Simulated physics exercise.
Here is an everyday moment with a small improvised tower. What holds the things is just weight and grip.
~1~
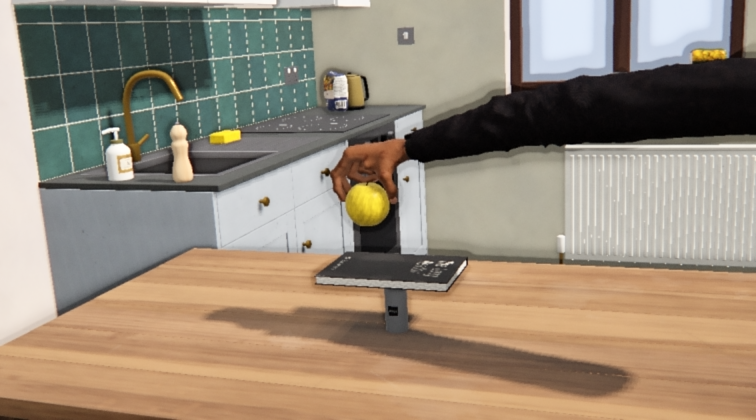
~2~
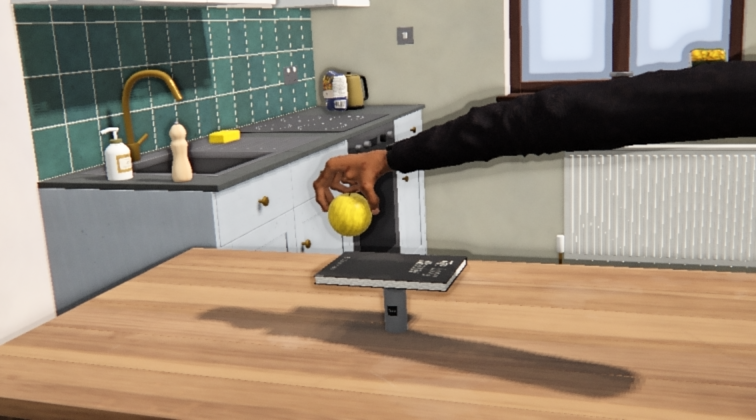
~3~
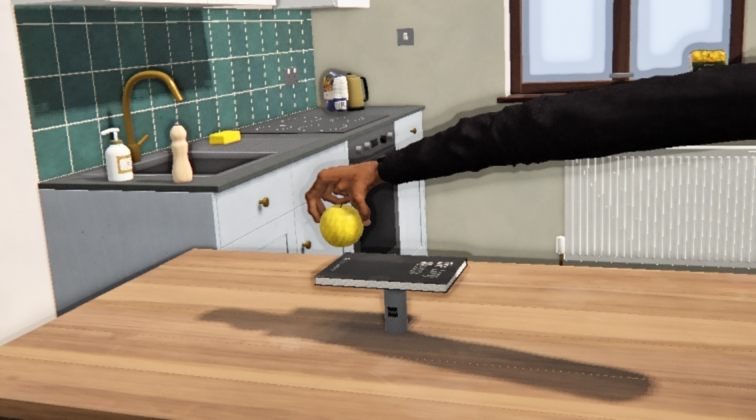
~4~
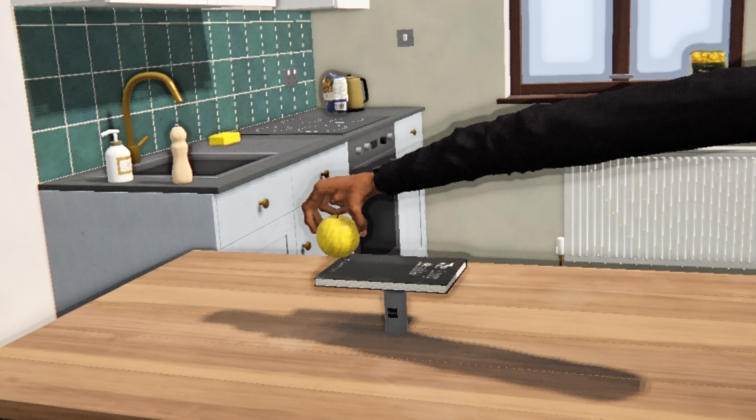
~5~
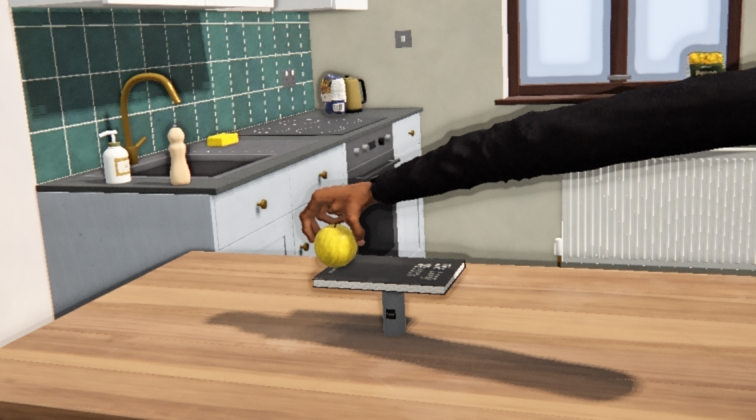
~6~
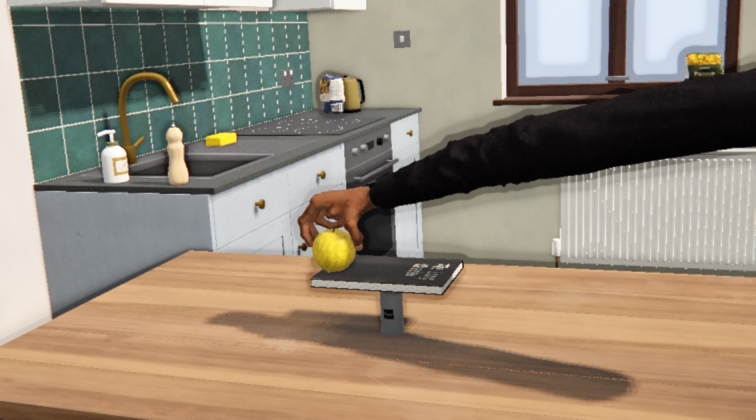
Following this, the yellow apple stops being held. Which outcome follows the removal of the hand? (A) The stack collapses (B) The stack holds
A, the stack collapses.
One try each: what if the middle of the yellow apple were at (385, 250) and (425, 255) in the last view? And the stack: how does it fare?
Well, the first time it stays put, and the second time it goes over.
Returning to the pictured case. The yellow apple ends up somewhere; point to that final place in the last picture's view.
Roughly at pixel (306, 316).
Then, 0.40 s past the last view, yellow apple now fallen; black book rocked 57° from its first pose.
Then, 0.70 s past the last view, black book now fallen; grey shaker on its side.
Then, 1.00 s past the last view, grey shaker now fallen.
Finally, fallen, black book, grey shaker and yellow apple. Final places as the last picture's camera would see them, yellow apple near (306, 316). The stack gives way.
